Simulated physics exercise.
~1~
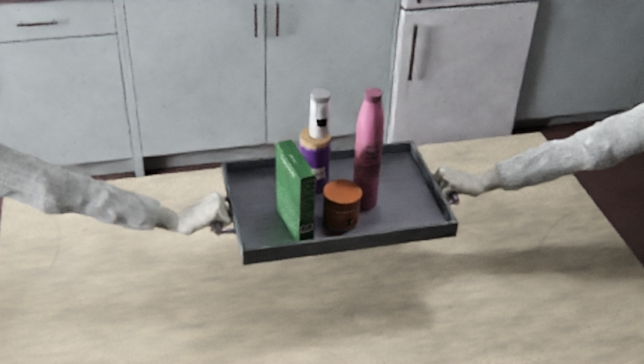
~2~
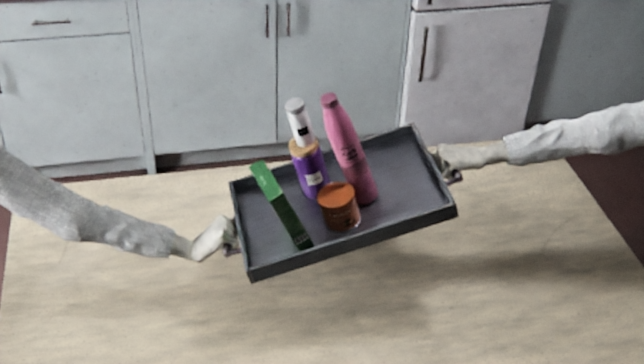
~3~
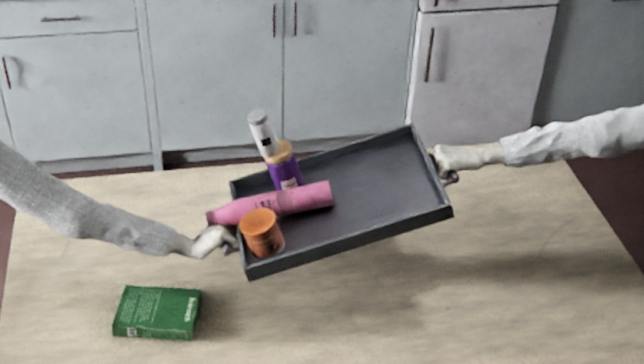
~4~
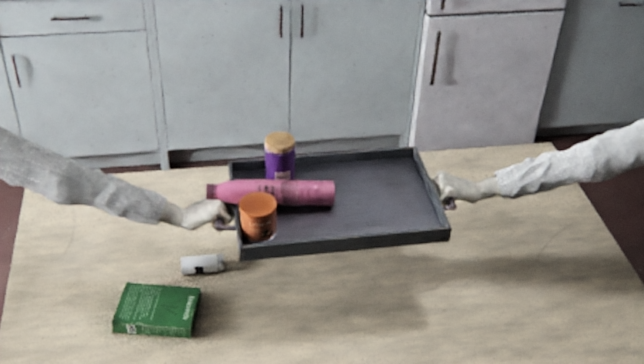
On a kitchen table, hands tilt a tray left and level it, the pink bottle toppling, green packet and white shaker falling off.
